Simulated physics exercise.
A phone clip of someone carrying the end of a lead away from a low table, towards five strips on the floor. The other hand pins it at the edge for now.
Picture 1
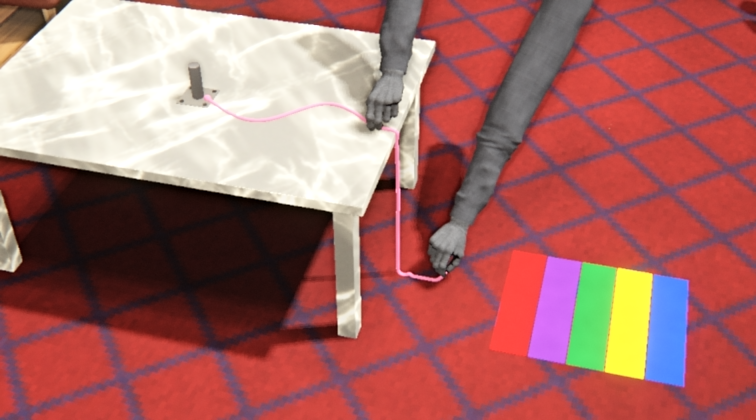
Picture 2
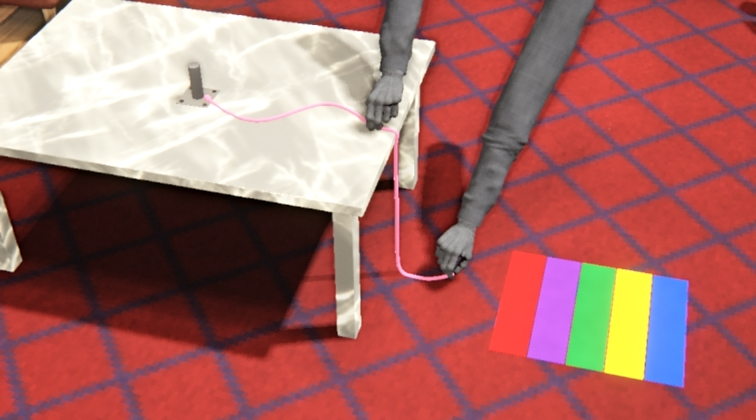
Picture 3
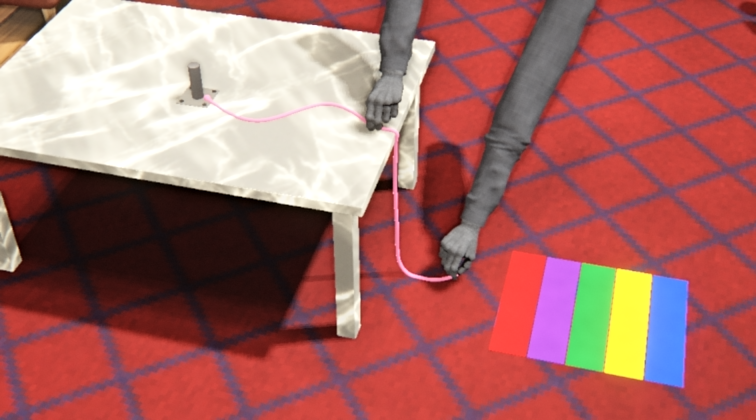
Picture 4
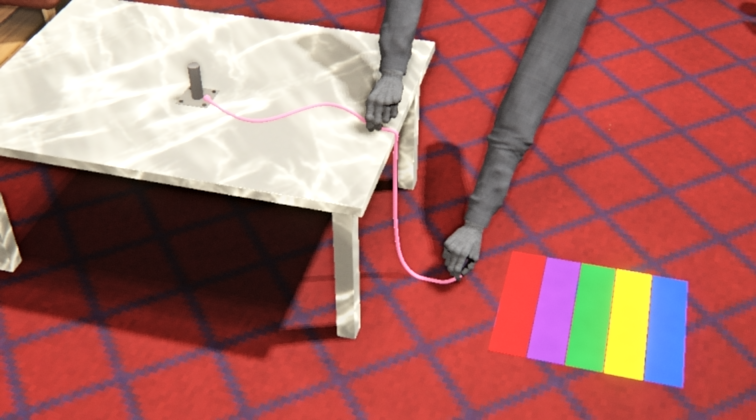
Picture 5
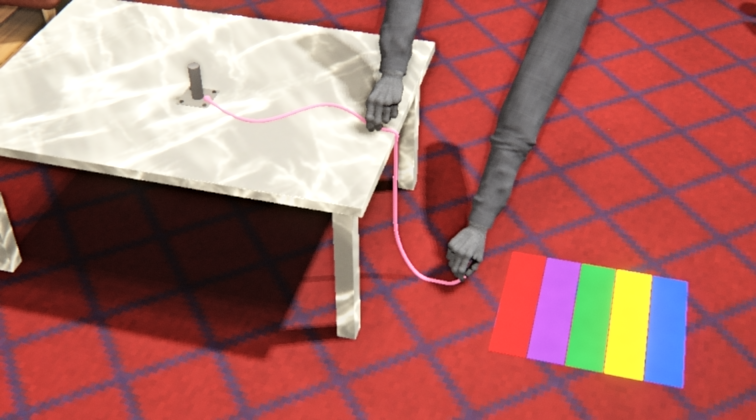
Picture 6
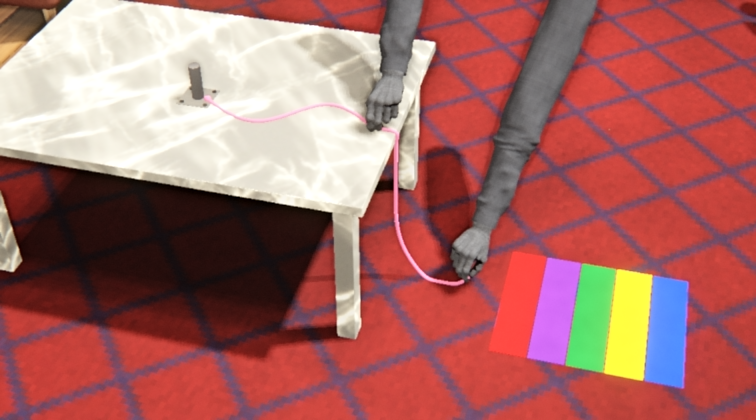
A gray hand inches a pink cord's end rightward while another pins it at the table edge.
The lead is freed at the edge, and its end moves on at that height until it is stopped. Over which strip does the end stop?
The end stops over the green strip.
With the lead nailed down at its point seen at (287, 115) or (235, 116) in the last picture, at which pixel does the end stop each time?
Try by try, around (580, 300) and (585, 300).
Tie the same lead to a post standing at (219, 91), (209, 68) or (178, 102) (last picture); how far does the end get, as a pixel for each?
The places are (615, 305), (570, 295) and (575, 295).
A little later, end near (540, 290); over purple.
Next, end near (576, 297); over purple.
When it is tight, end near (597, 301); over green. It gets as far as the green strip.
